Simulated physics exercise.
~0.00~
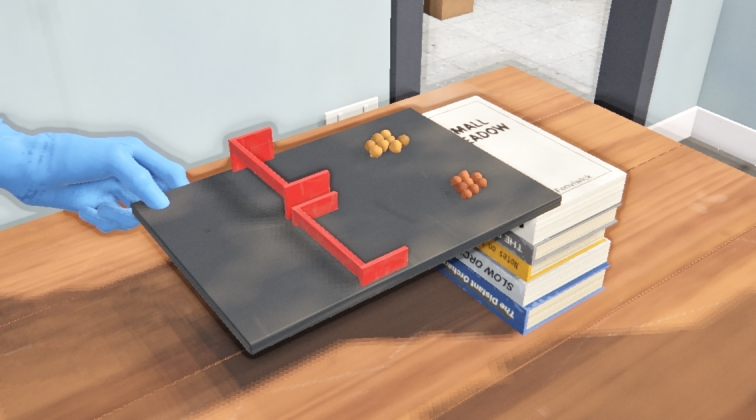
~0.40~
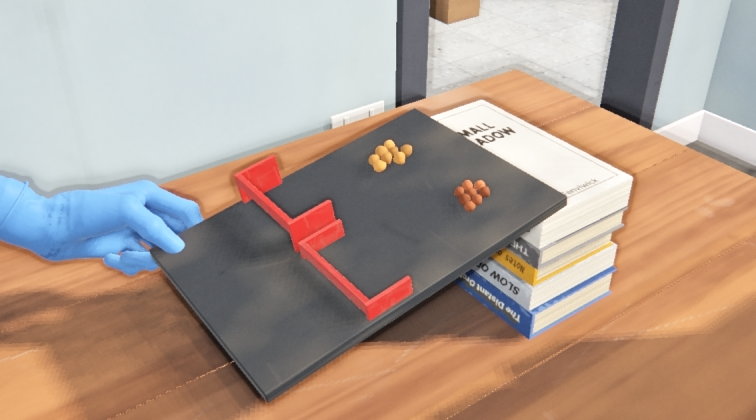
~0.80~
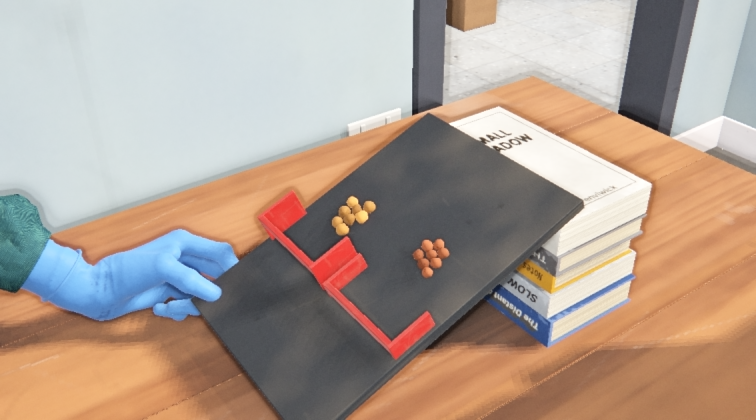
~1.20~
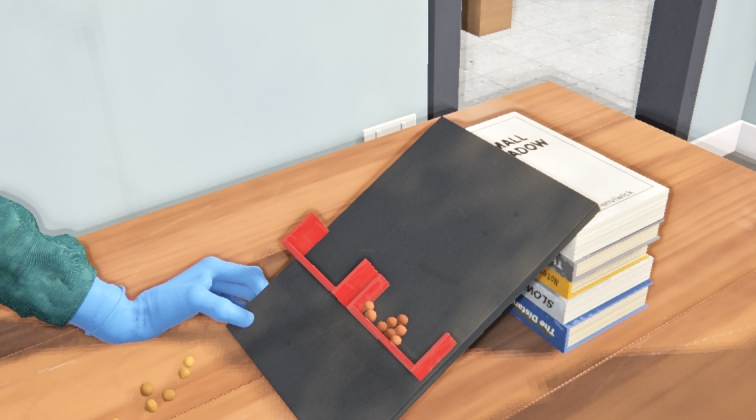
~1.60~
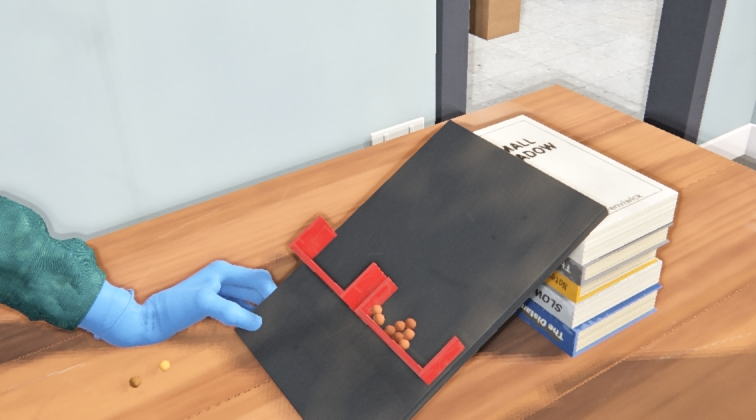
Small balls sliding down a dark board as a gloved hand lowers one end, brown ones stopping at a red gate, yellow ones reaching the table.
